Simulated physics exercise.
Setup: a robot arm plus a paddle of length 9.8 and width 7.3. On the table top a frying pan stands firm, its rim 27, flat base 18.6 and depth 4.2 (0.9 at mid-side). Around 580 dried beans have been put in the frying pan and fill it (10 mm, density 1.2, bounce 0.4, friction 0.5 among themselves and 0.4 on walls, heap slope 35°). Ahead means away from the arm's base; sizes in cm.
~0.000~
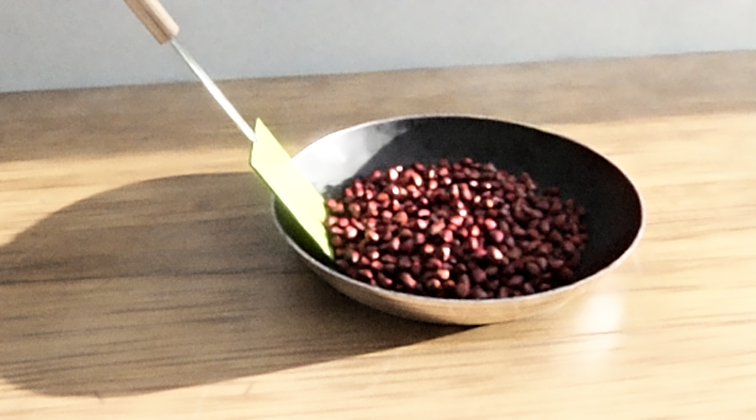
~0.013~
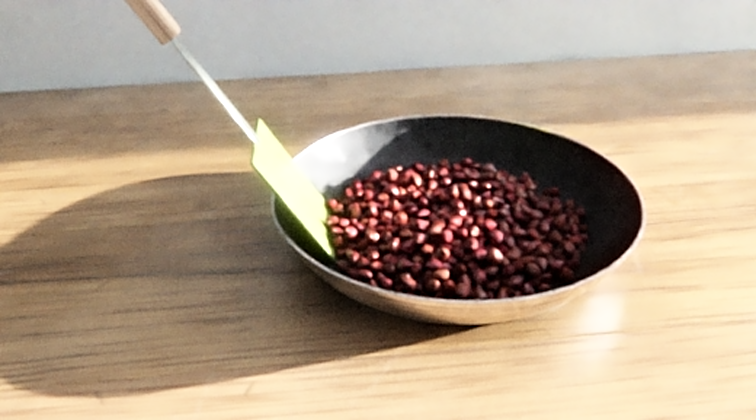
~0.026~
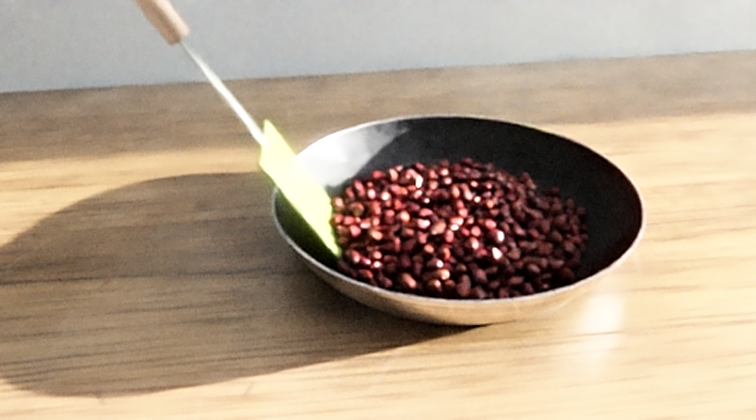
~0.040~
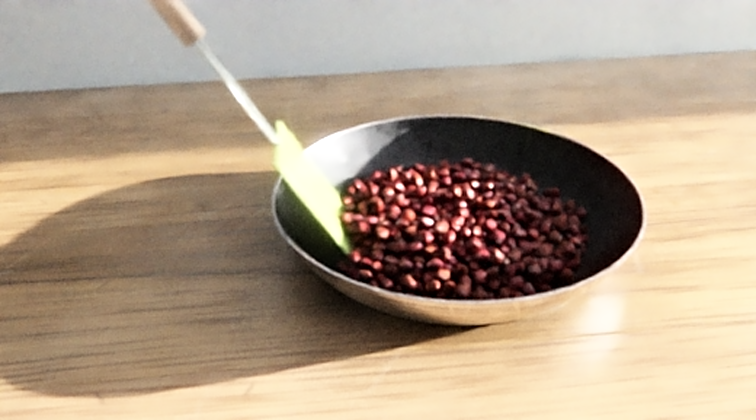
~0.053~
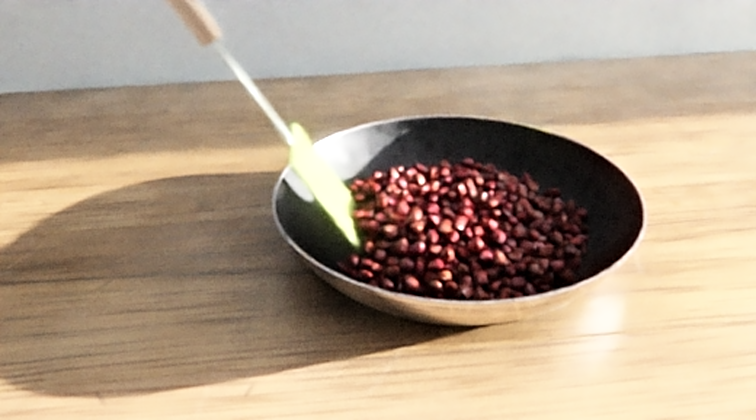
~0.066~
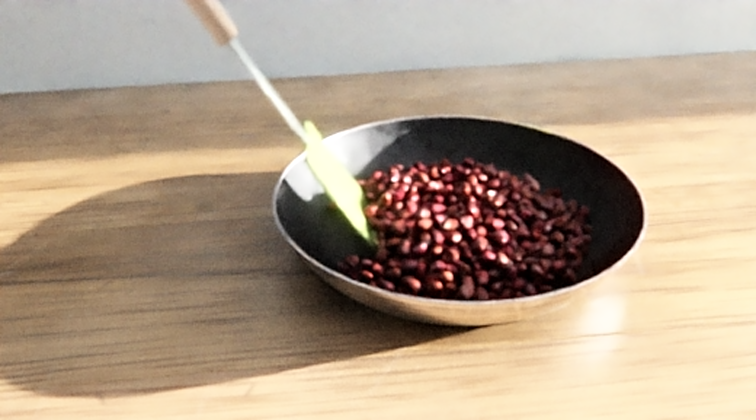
A green paddle slides right through dark red beans in a frying pan on a wooden table.
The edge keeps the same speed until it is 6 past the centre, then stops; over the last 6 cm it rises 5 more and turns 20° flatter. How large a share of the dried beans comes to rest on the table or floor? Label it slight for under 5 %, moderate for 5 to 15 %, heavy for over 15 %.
Label: Slight.
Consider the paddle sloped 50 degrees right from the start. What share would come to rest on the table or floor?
I'd put it at about 0 per cent.
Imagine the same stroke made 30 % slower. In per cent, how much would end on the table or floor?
Then roughly 0 percent.
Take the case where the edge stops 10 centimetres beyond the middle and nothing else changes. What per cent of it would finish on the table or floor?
Estimate: Approx. 10 %.
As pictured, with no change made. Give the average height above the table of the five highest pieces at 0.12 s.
Estimated height above table: Approx. 4 cm.
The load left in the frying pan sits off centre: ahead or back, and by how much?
Roughly 4.0 centimetres ahead.
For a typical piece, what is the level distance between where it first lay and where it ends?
It comes out at about 3 cm.
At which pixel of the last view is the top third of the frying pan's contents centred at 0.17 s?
Near (512, 204).
After 0.12 s, sloping 60°, highest piece 4 above the table; 578 in the frying pan.
After 0.17 s, sloping 52°, highest piece 5 above the table; 578 in the frying pan.
After 0.40 s, sloping 40°, highest piece 4 above the table; 567 in the frying pan, 10 on the table or floor, 1 on the blade or in flight.
After 1.45 s, sloping 40°, highest piece 4 above the table; 567 in the frying pan, 11 on the table or floor.
In the end, 567 in the frying pan, 11 on the table or floor. That is 2 % on the table or floor.
